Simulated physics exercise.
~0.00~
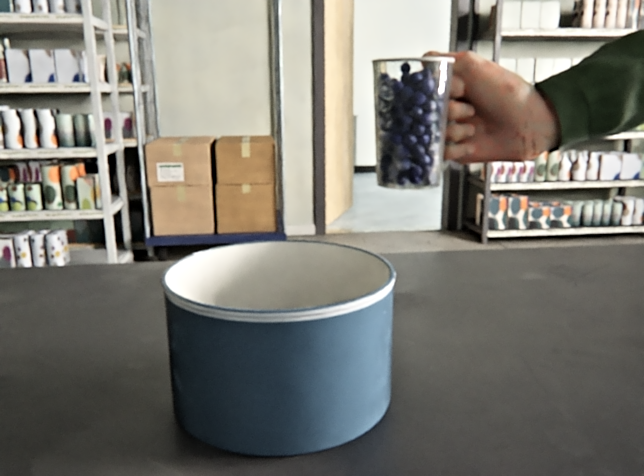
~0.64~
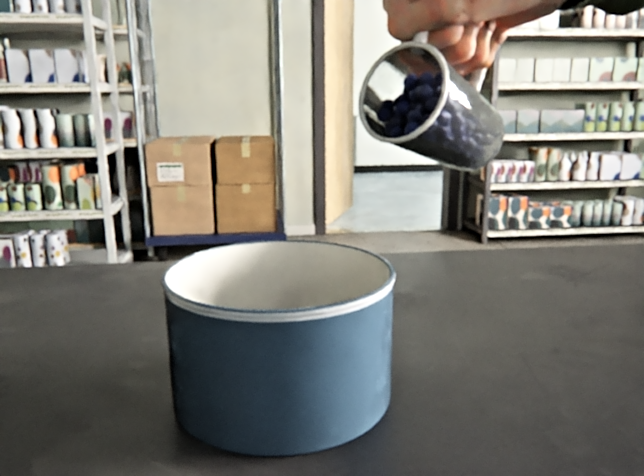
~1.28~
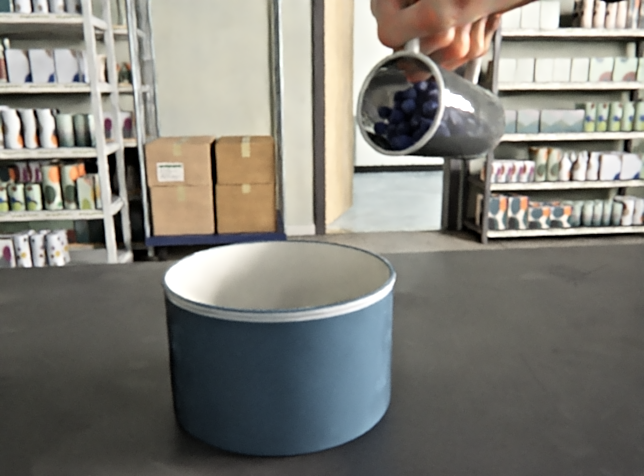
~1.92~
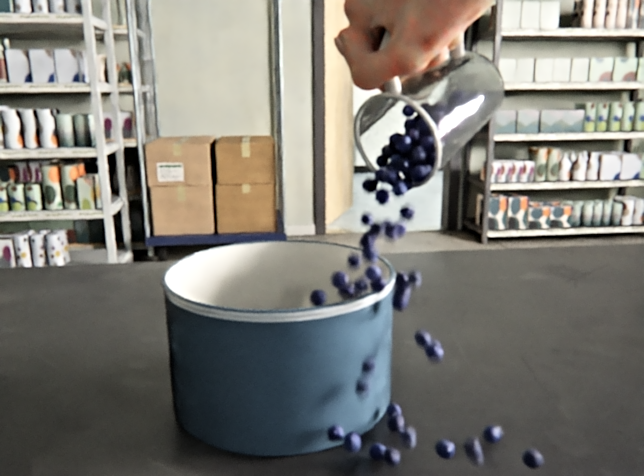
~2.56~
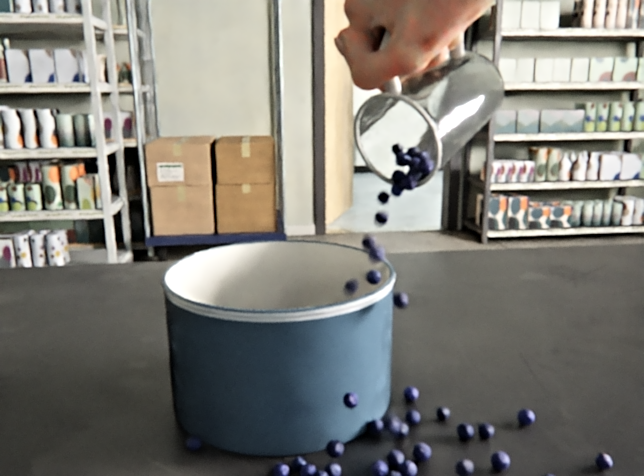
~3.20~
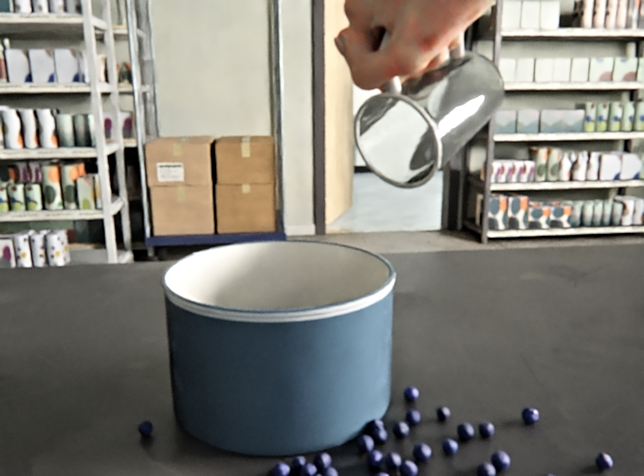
In a storeroom with stocked shelves and stacked cardboard boxes, a still camera looks across a dark table at a wide blue pot with a pale interior. At the upper right, a hand in a dark green sleeve holds a clear cup of blueberries upright. The hand tips the cup onto its side, its mouth facing left above the pot's right edge, and the berries stay in. It then tilts further, and berries tumble out, some dropping into the pot and others scattering across the table. Finally the cup hangs empty, with stray berries lying around the pot's base, mostly to the right.
